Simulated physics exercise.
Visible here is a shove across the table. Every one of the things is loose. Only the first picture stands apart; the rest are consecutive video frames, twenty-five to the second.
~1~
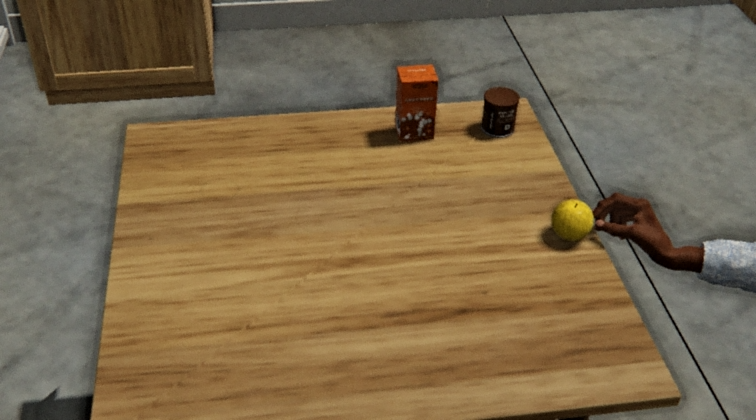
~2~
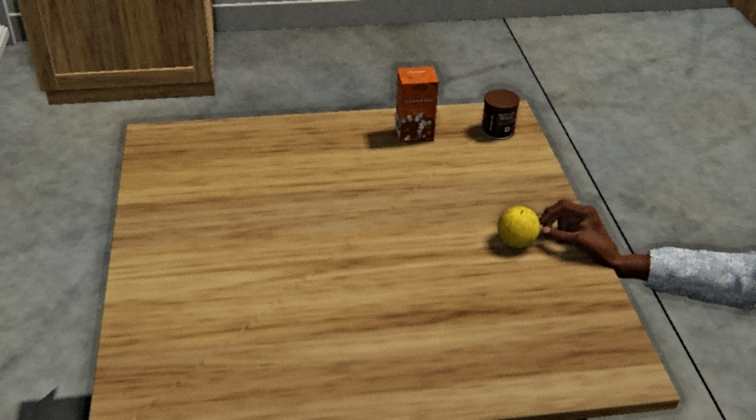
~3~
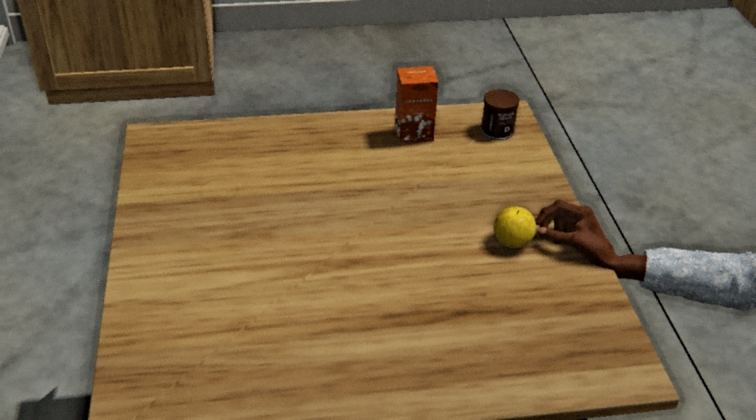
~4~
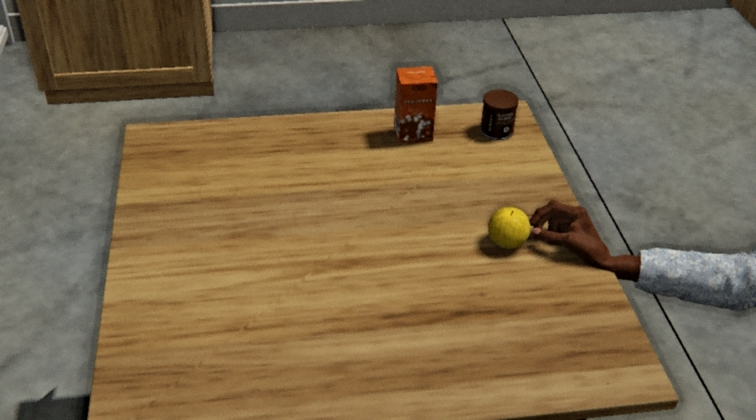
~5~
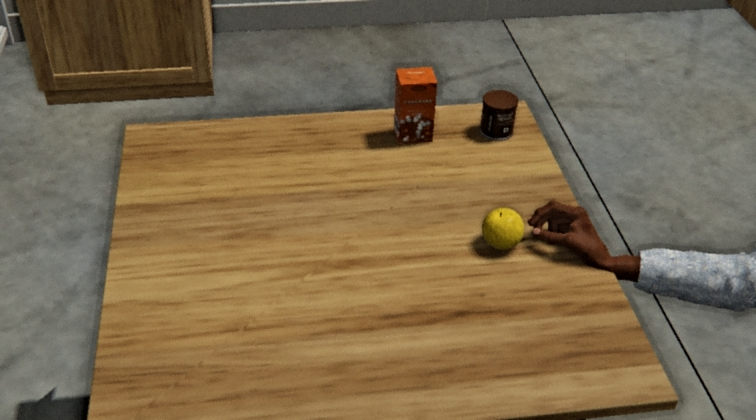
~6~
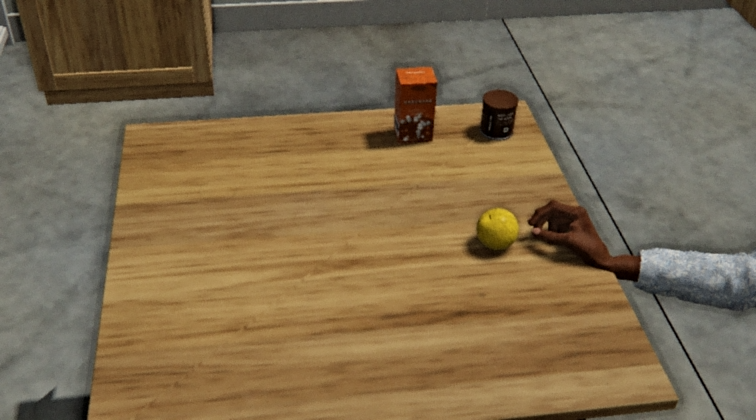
Yellow apple pushed leftward across a wooden table by a hand, then rolling slightly away from the fingers, box and jar behind.
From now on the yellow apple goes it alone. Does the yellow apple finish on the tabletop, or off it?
The yellow apple finishes on the tabletop.
Then, 0.50 s after the last picture, yellow apple rolled well along near (434, 234).
Then, 1.30 s after the last picture, yellow apple rolled well along near (359, 240).
At rest, moved from the start, yellow apple. Seen from the same camera at the end, yellow apple near (308, 244).
